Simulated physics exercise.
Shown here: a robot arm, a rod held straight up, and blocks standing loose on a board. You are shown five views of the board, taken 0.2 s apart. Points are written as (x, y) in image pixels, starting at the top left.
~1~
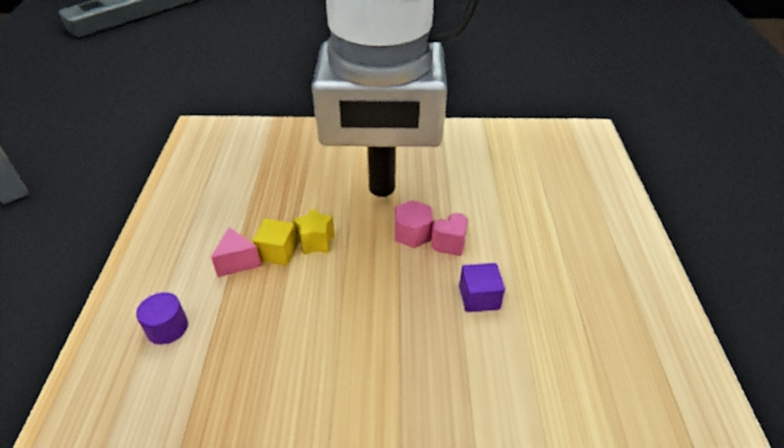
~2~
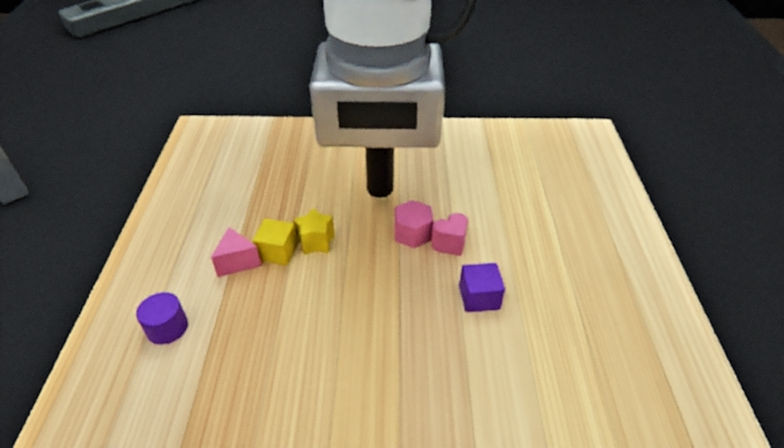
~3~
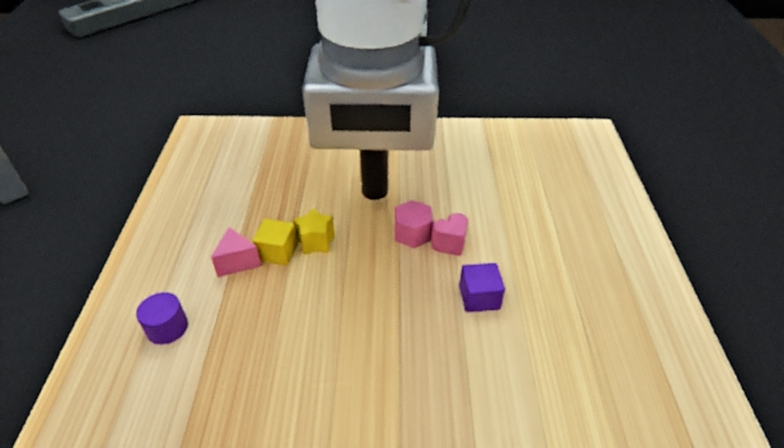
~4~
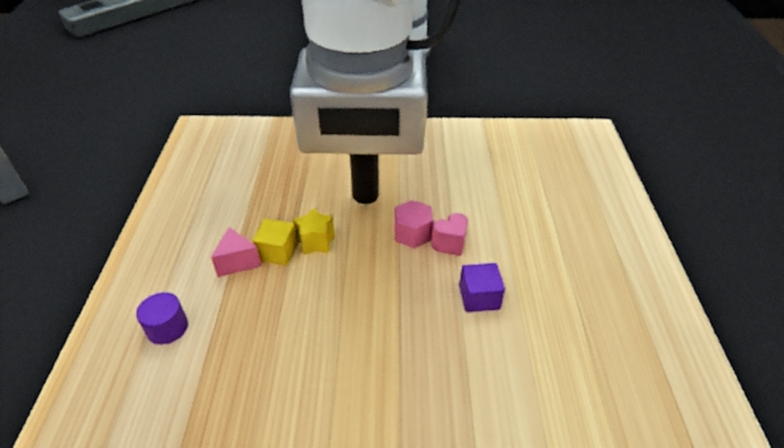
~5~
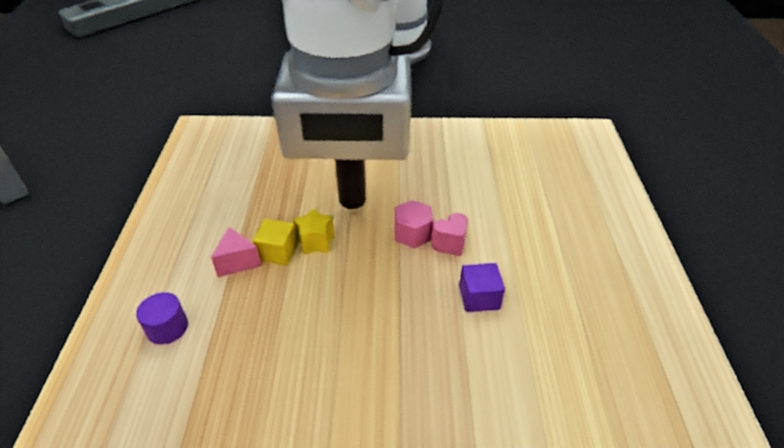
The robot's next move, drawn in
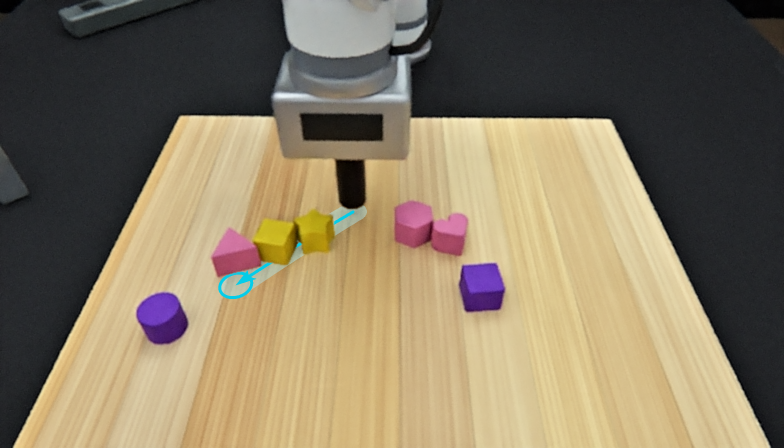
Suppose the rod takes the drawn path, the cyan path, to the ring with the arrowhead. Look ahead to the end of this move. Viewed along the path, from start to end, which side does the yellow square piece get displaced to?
Left.
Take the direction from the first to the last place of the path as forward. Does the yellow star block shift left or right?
Left-hand side.
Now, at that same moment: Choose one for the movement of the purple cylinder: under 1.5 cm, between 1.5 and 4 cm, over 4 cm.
Short of 1.5 cm.
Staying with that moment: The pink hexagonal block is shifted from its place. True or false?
False.
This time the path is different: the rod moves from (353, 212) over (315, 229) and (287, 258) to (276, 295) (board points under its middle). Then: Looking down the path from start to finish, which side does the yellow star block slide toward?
Answer: Left.
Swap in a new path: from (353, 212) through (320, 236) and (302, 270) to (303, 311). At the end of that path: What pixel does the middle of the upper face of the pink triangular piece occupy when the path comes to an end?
It will likely be found at (209, 250).
Drawn move, in a line from (353, 212) to (236, 285).
What follows on the original path. One third of the way, rod (315, 223); pink triangular piece (225, 246); yellow square piece (262, 240), turned 30° clockwise; yellow star block (302, 234), turned 15° anticlockwise.
Two thirds of the way, rod (275, 248); pink triangular piece (209, 253), turned 45° clockwise; yellow square piece (243, 256), turned 55° clockwise; yellow star block (291, 255), turned 75° anticlockwise.
At the end, rod (233, 275); purple cylinder still; pink triangular piece (193, 259), turned 70° clockwise; yellow square piece (204, 288), turned 25° clockwise; yellow star block (289, 256), turned 85° anticlockwise; pink hexagonal block still.
